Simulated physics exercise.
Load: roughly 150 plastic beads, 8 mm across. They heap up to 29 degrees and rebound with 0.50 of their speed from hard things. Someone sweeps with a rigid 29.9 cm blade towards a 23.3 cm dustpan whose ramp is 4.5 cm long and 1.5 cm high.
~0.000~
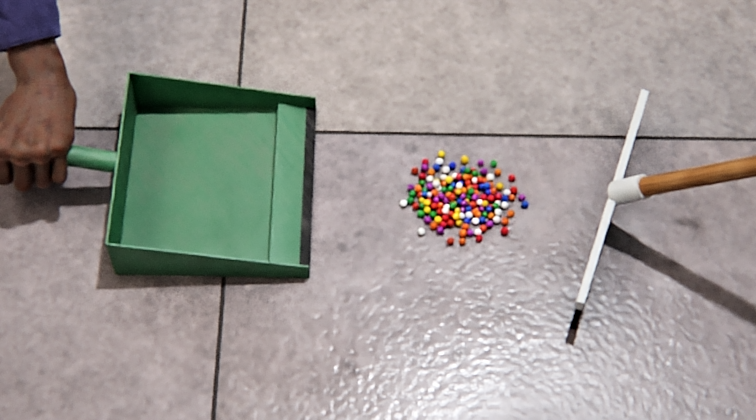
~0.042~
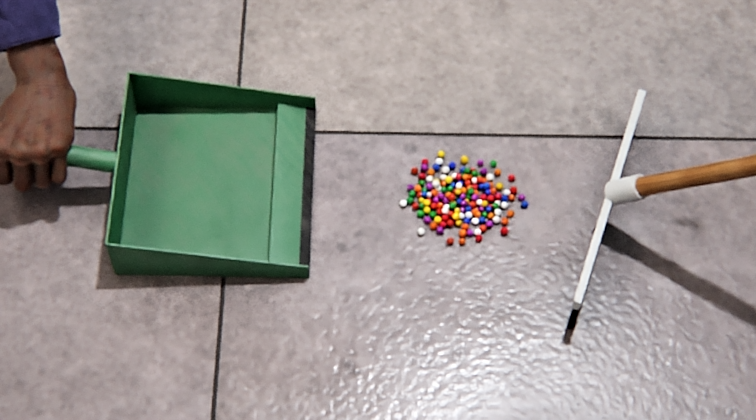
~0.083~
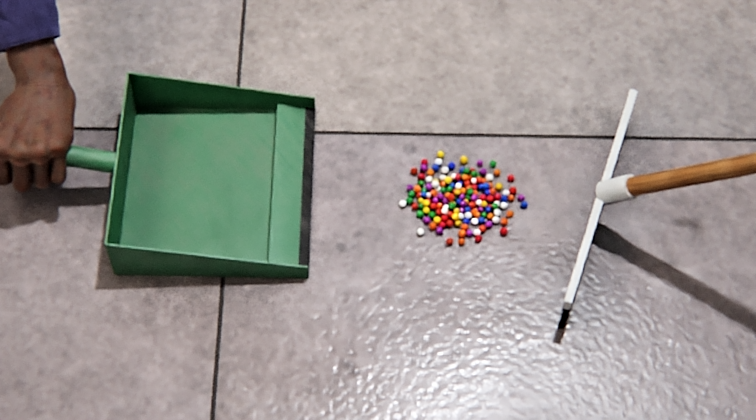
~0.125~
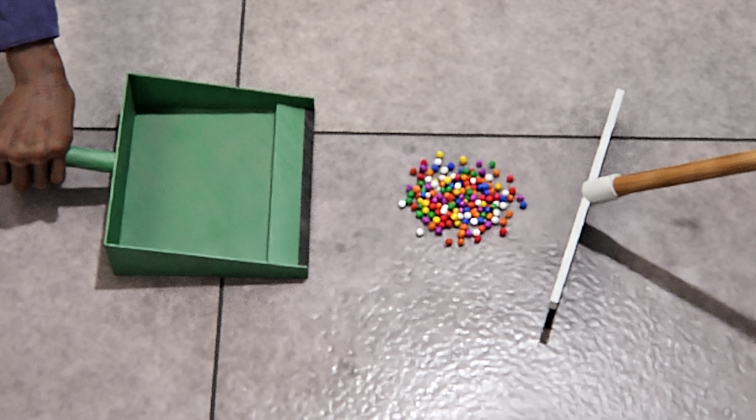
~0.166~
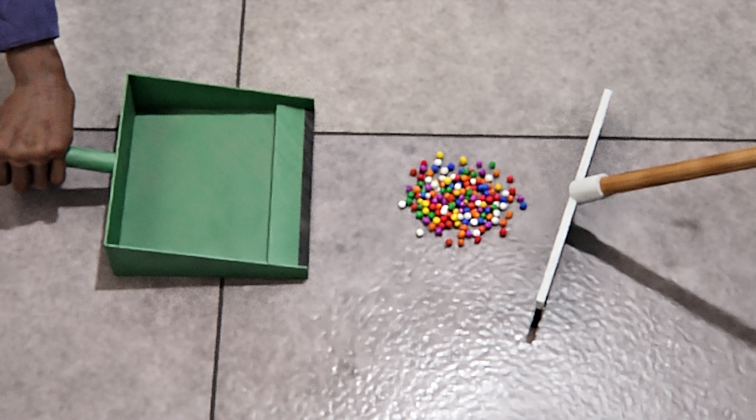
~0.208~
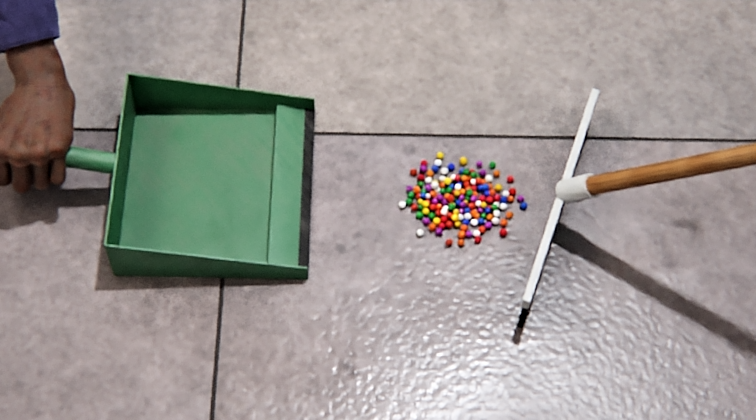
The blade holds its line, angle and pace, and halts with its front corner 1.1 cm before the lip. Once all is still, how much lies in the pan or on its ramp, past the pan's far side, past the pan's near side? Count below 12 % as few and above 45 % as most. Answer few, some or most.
In the pan or on its ramp: Few; past the pan's far side: Few; past the pan's near side: Few.
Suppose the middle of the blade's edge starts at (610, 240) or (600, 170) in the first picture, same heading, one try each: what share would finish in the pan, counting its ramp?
About 0 and 5 per cent.
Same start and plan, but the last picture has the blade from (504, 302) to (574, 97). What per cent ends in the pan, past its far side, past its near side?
Pan 0, far 10, near 0.
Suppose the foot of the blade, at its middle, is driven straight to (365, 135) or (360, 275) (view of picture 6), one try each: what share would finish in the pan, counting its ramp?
Some 10 and 0 per cent.
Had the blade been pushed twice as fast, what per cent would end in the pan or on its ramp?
It would be near 0 per cent.
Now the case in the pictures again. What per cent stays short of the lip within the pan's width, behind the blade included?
About 95 per cent.
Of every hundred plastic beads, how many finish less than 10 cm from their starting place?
Roughly 0 per cent.
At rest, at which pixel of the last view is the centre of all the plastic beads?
Near (338, 177).
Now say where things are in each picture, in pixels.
The first frame shows blade from (580, 304) to (643, 98), moved 0.0 cm, 0 of the pieces shifted so far; middle of the pieces at (463, 196); pan at (203, 188).
The second frame shows blade from (577, 304) to (640, 98), moved 0.3 cm, 0 of the pieces shifted so far; middle of the pieces at (463, 196).
The third frame shows blade from (568, 304) to (632, 98), moved 1.2 cm, 0 of the pieces shifted so far; middle of the pieces at (462, 197).
The fourth frame shows blade from (553, 304) to (619, 98), moved 2.7 cm, 0 of the pieces shifted so far; middle of the pieces at (461, 197).
The fifth frame shows blade from (540, 303) to (606, 98), moved 4.2 cm, 0 of the pieces shifted so far; middle of the pieces at (461, 197).
The sixth frame shows blade from (526, 303) to (594, 98), moved 5.7 cm, 0 of the pieces shifted so far; middle of the pieces at (462, 198); pan at (202, 190). Its pace works out near 0.36 m/s, heading 2 degrees away from the viewer's side.
After 0.52 s, middle of the blade 17 cm from the lip; 0 % over the lip, far side 0 %, near side 0 %.
After 0.72 s, middle of the blade 10 cm from the lip; 0 % over the lip, far side 0 %, near side 0 %.
After 1.04 s, middle of the blade 6 cm from the lip; 0 % over the lip, far side 5 %, near side 0 %.
In the end, at 1.4 s, pan 0 %, far side 5 %, near side 0 %, in front of the lip or behind the blade 95 %.
